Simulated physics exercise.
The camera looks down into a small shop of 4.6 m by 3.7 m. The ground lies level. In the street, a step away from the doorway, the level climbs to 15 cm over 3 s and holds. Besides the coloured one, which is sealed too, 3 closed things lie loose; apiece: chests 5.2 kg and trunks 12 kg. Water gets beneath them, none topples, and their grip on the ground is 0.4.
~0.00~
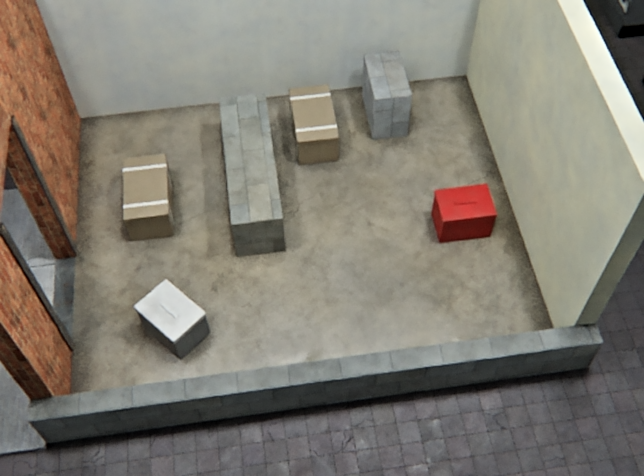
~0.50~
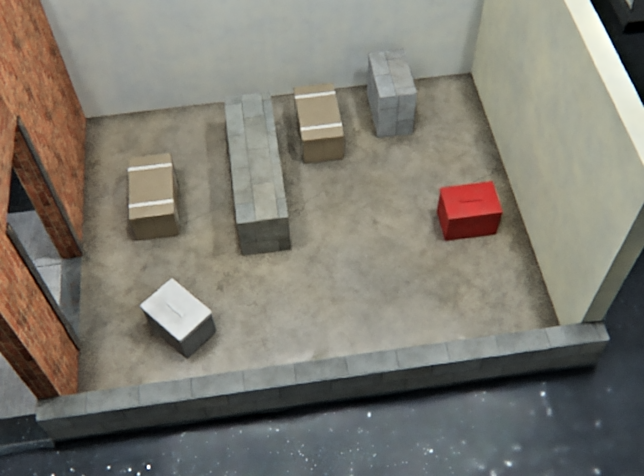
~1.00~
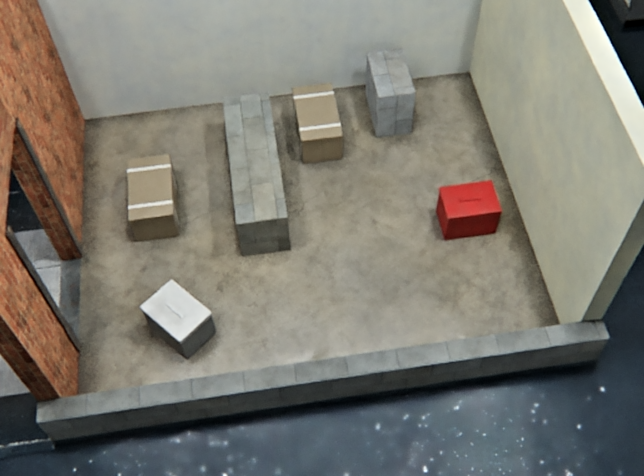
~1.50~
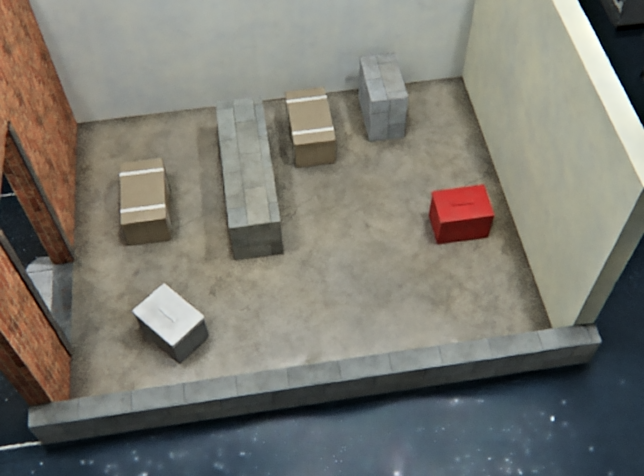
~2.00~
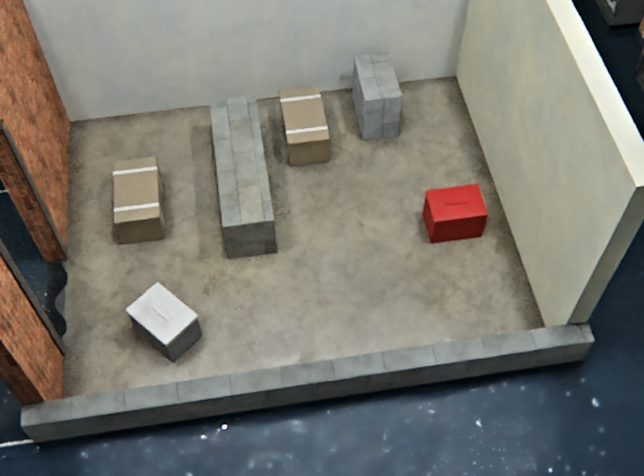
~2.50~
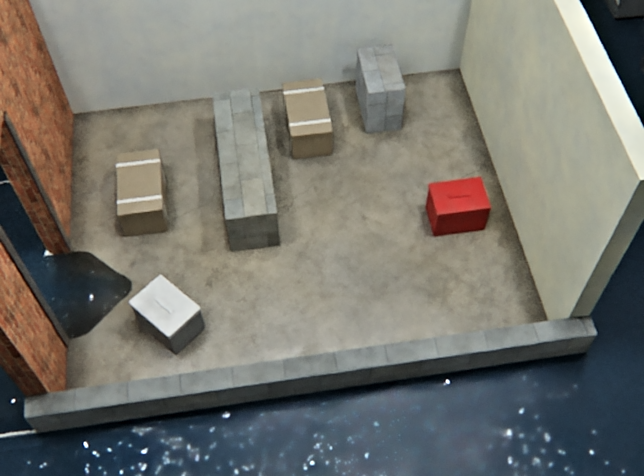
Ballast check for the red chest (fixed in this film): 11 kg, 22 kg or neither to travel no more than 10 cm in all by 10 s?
I expect that only the higher weight holds it.
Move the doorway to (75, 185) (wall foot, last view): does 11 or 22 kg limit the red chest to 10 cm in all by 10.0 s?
Then the smaller load will do.
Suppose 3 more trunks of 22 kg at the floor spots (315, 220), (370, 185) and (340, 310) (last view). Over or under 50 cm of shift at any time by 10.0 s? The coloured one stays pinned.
In that order: Less, under, over.
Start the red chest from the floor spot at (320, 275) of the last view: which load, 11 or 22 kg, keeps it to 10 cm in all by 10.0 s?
It takes the larger.
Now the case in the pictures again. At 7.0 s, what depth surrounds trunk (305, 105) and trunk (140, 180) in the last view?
About 0 and 3 cm.
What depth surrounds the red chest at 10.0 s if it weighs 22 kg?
About 5 cm.
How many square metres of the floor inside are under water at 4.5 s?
About 5.0 m2.
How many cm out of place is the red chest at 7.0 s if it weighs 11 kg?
Roughly 0 cm.
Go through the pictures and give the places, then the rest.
The first picture shows the red chest at (466, 202), on the bottom; water covers 0.0 m2; 0 of 4 have shifted.
The second picture shows the red chest at (471, 200) rests on the ground; water covers 0.0 m2; 0 of 4 have shifted.
The third picture shows the red chest at (470, 199) rests on the ground; 0.0 m2 under water; 0 of 4 have shifted.
The fourth picture shows the red chest at (463, 203) rests on the ground; water covers 0.0 m2; 0 of 4 have shifted.
The fifth picture shows the red chest at (457, 202) rests on the ground; water covers 0.0 m2; 0 of 4 have shifted.
The sixth picture shows the red chest at (460, 195), on the bottom; 0.4 m2 under water; 0 of 4 have shifted.
After 3.5 s the red chest would be 0 cm from its start with 11 kg and 0 cm from its start with 22 kg; 0 cm of water round it then.
After 4.5 s the red chest would be 0 cm from its start with 11 kg and 0 cm from its start with 22 kg; 0 cm of water round it then.
After 7.0 s the red chest would be 0 cm from its start with 11 kg and 0 cm from its start with 22 kg; 1 cm of water round it then.
After 10.0 s the red chest would be 34 cm from its start with 11 kg and 0 cm from its start with 22 kg; 5 cm of water round it then.
